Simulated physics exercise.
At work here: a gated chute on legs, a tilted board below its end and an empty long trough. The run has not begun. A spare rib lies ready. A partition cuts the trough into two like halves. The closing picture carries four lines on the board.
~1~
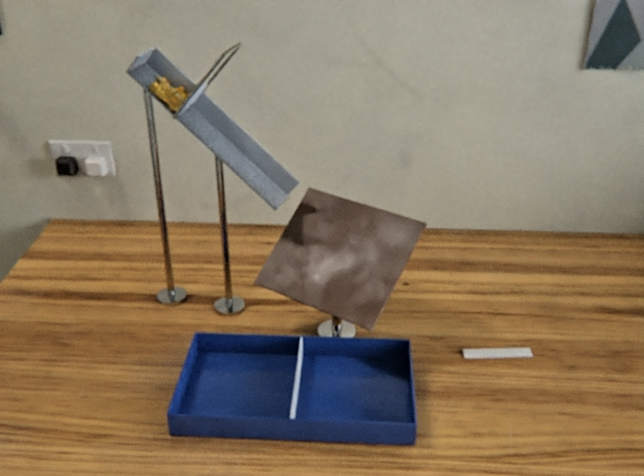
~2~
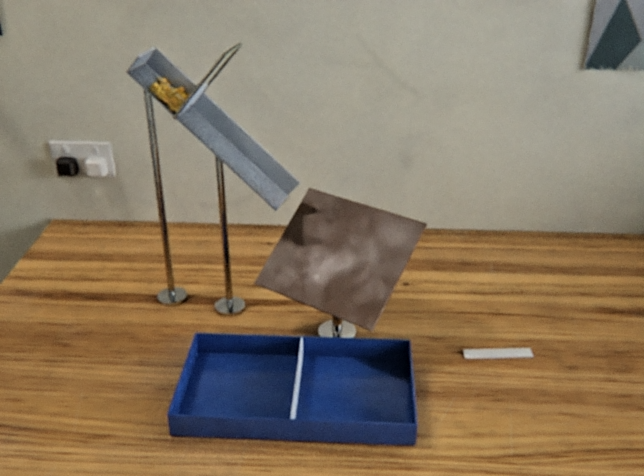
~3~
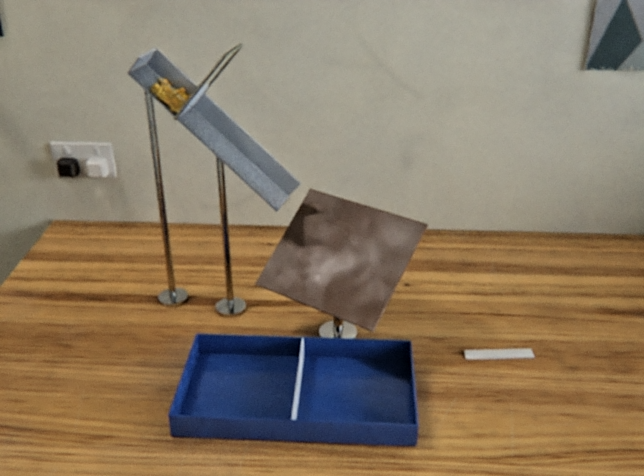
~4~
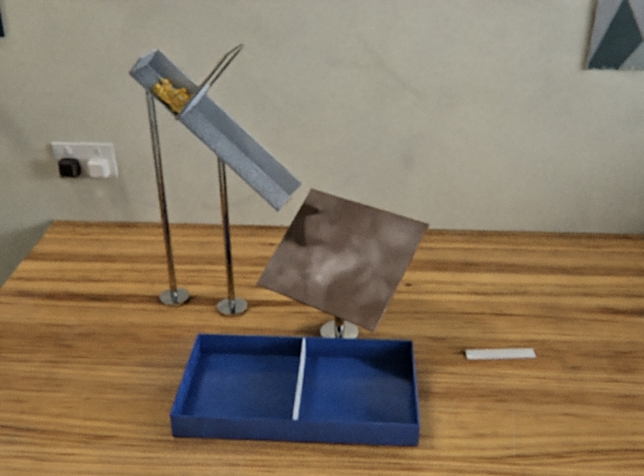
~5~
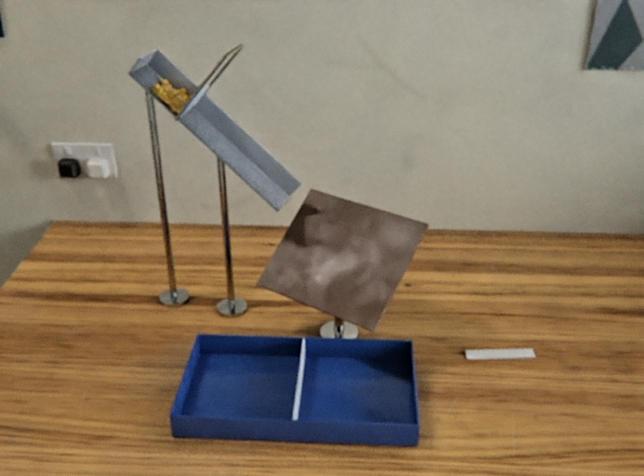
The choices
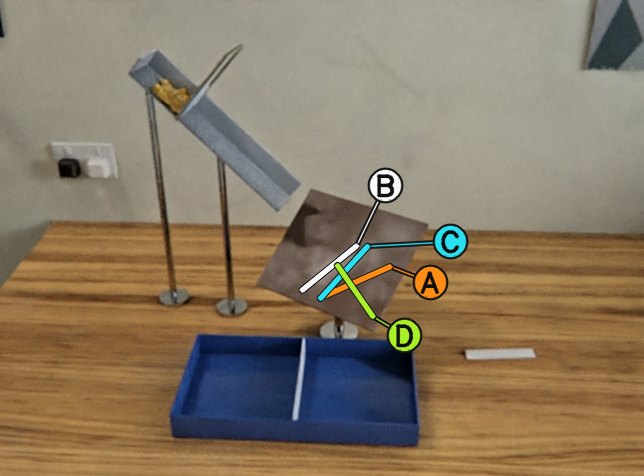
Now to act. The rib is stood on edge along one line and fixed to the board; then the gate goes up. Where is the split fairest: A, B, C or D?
Best: D.
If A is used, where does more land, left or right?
More lands on the left.
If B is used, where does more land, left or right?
The left half.
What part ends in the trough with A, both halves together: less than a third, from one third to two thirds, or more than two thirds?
It is more than two thirds.
On the marked copy, line A from (390, 266) to (324, 295); line B from (356, 246) to (302, 290); line C from (367, 246) to (320, 298); line D from (337, 265) to (372, 316).
With A, of what is caught, all but a few in the left half, a small share in the right.
With B, of what is caught, all but a few in the left half, only a few in the right.
With C, of what is caught, all but a few in the left half, only a few in the right.
With D, of what is caught, close to a third in the left half, close to two thirds in the right.
